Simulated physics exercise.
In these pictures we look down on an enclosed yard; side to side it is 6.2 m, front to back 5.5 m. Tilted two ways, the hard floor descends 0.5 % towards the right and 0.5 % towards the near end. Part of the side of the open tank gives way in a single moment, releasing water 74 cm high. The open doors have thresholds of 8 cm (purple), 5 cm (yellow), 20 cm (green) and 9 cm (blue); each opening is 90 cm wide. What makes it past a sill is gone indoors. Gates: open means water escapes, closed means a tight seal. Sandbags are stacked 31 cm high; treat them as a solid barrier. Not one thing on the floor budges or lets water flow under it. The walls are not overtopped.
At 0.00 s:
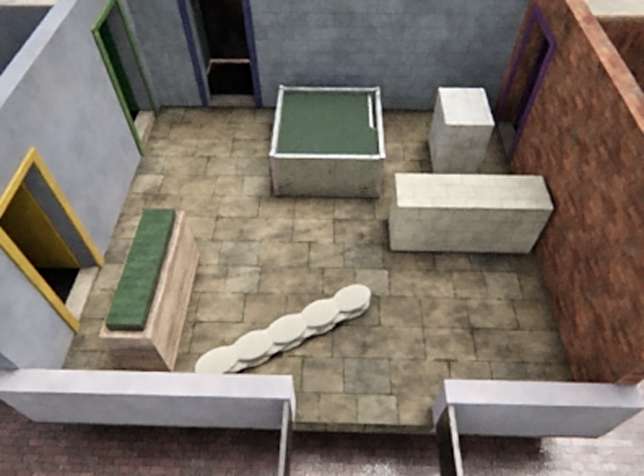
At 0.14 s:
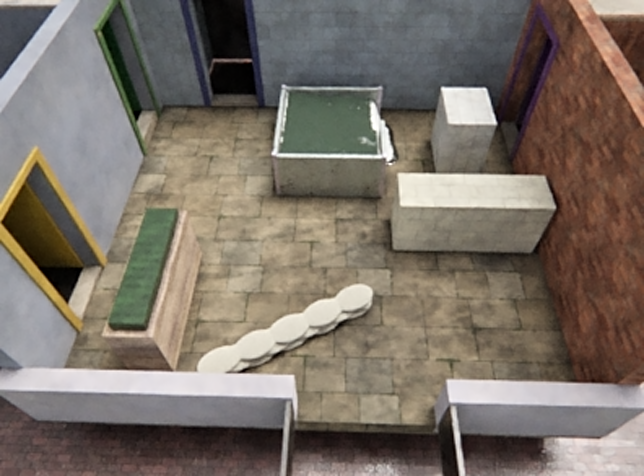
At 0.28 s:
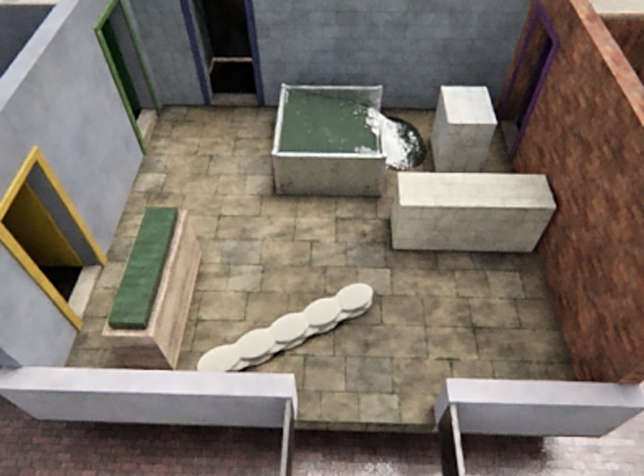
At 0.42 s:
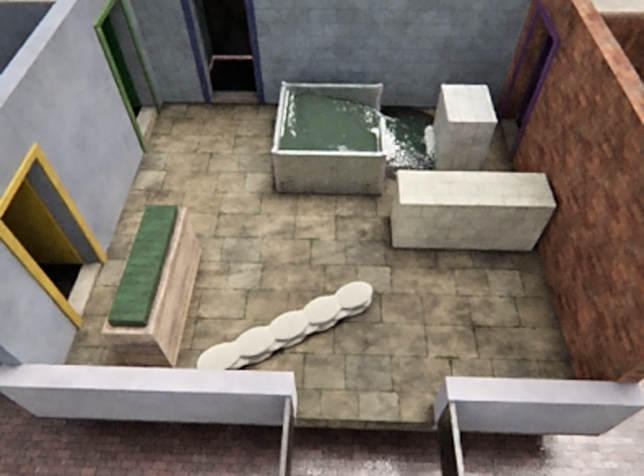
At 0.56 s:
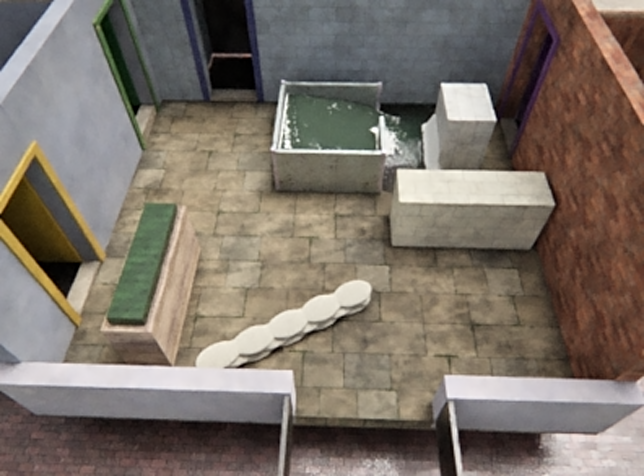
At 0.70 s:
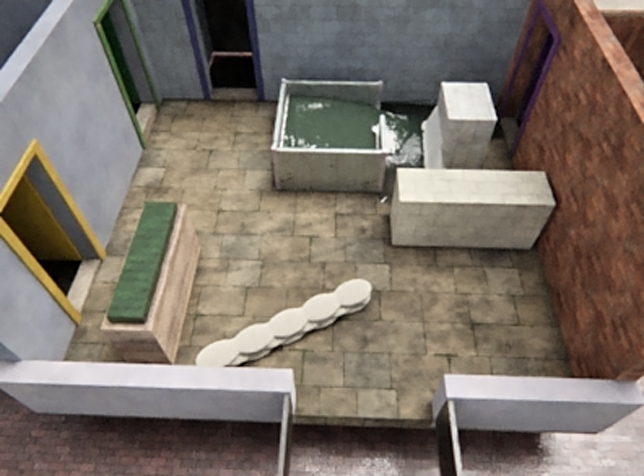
Green water bursting from the right side of an open tank, splashing onto the tiled yard floor and spreading around pale blocks.
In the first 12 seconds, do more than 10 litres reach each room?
In the end at the purple door it looks set to land over the limit; at the yellow door it looks set to land under the limit; at the green door it looks set to land under the limit; at the blue door it looks set to land under the limit.
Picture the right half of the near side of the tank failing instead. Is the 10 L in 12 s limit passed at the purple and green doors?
Purple short, green short.
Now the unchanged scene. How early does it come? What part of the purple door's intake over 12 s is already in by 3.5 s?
Some 45 per cent by then.
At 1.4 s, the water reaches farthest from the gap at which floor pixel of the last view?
Near (520, 215).
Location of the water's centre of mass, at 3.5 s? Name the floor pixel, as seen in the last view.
I'd put it close to (387, 163).
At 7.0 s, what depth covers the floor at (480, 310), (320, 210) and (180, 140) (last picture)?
Approximately 0, 2 and 4 centimetres, going through them in turn.
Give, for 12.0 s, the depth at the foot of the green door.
Average: ~ 3.5 cm.
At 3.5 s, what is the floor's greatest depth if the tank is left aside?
Max depth: About 26 centimetres.
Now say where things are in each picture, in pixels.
In the first picture, the open tank at (328, 124) is whole and still, 74 cm deep.
In the second picture, the front is at (387, 162), 0.5 m from the gap at (377, 133); 0.2 m2 of floor is under water; 74 cm left at the back of the open tank.
In the third picture, water pours out at (376, 133) and has run 0.8 m, to a hidden place; typically 10 cm deep outside, 74 cm at the open tank's back.
In the fourth picture, water pours out at (376, 132) and has run 1.3 m, to a hidden place; typically 9 cm deep outside, 68 cm at the open tank's back.
In the fifth picture, water pours out at (376, 130) and has run 1.8 m, to a hidden place; typically 6 cm deep outside, 62 cm at the open tank's back.
In the sixth picture, water pours out at (376, 129) and has run 2.3 m, to (497, 119); typically 6 cm deep outside, 63 cm at the open tank's back.
After 1.4 s water covers 15 % of the floor and is deepest (58 cm) near (491, 110); purple door 18 cm at the sill, 10 L in, yellow door not reached, green door not reached, blue door not reached.
After 2.2 s water covers 25 % of the floor and is deepest (36 cm) near (520, 215); purple door 22 cm at the sill, 71 L in, yellow door not reached, green door not reached, blue door not reached.
After 3.5 s water covers 40 % of the floor and is deepest (26 cm) near (515, 197); purple door 19 cm at the sill, 163 L in, yellow door not reached, green door not reached, blue door 2 cm at the sill, 0 L in.
After 7.0 s water covers 70 % of the floor and is deepest (17 cm) near (520, 215); purple door 15 cm at the sill, 317 L in, yellow door 2 cm at the sill, 0 L in, green door 4 cm at the sill, 0 L in, blue door 3 cm at the sill, 0 L in.
After 12.0 s water covers 90 % of the floor and is deepest (11 cm) near (508, 215); purple door 9 cm at the sill, 361 L in, yellow door 5 cm at the sill, 1 L in, green door 3 cm at the sill, 0 L in, blue door 3 cm at the sill, 0 L in.
